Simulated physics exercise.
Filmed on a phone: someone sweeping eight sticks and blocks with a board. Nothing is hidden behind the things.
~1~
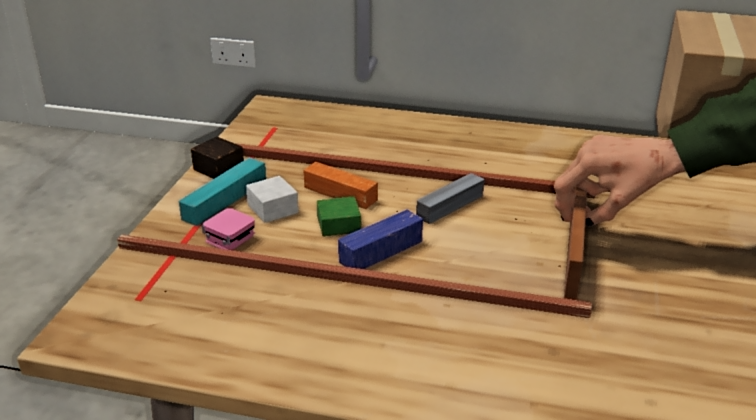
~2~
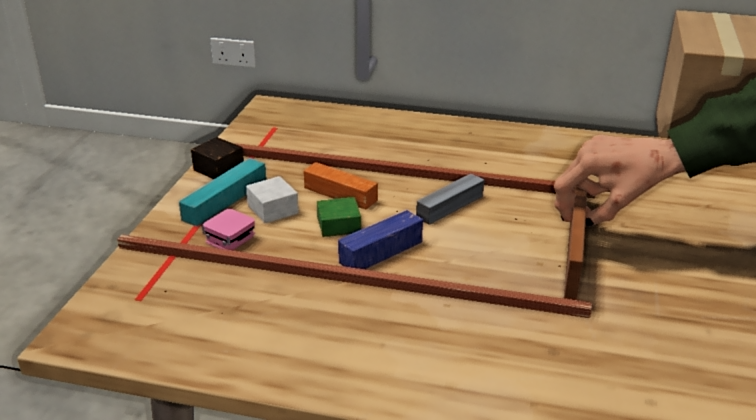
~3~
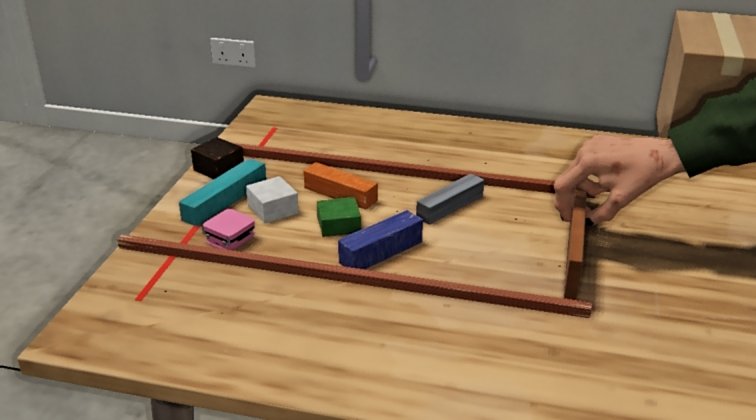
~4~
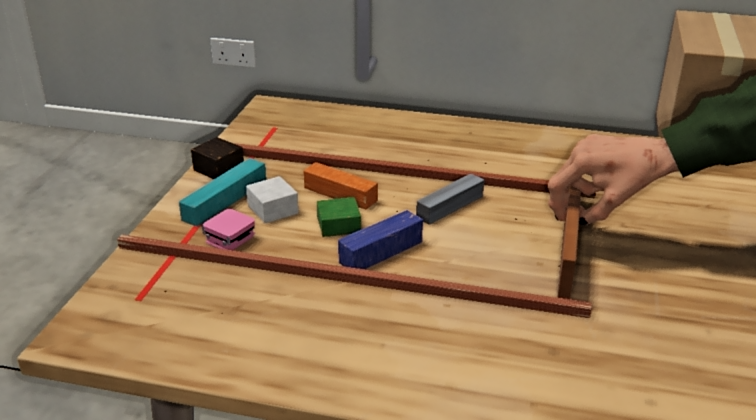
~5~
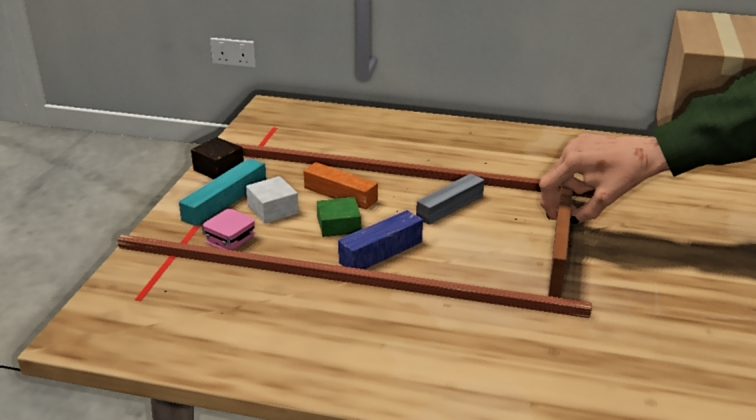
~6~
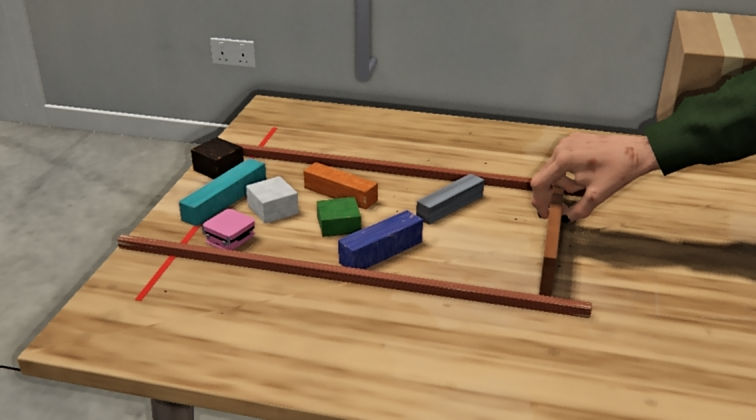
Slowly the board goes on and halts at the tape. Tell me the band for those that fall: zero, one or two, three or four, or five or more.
Outcome: The number that fall off is three or four.
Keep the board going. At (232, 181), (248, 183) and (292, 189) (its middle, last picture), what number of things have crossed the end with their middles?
Past the end: 3, 2 and 0.
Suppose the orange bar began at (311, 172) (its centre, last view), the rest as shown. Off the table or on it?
From there it survives.
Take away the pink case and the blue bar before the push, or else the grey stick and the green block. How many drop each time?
First 2, then 2.
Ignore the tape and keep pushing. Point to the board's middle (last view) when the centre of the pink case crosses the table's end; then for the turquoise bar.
About (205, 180), and (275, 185) for the other.
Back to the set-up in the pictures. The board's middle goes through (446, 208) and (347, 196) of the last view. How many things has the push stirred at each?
1 and 5.
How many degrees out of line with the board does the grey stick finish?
Some 0 degrees.
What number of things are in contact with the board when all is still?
2 of them.
Soon after, none off yet; black block at rest near (218, 159); turquoise bar at rest near (224, 191); pink case at rest near (230, 232).
At rest, the number that fall off is three or four; fallen, white block, turquoise bar and black block.
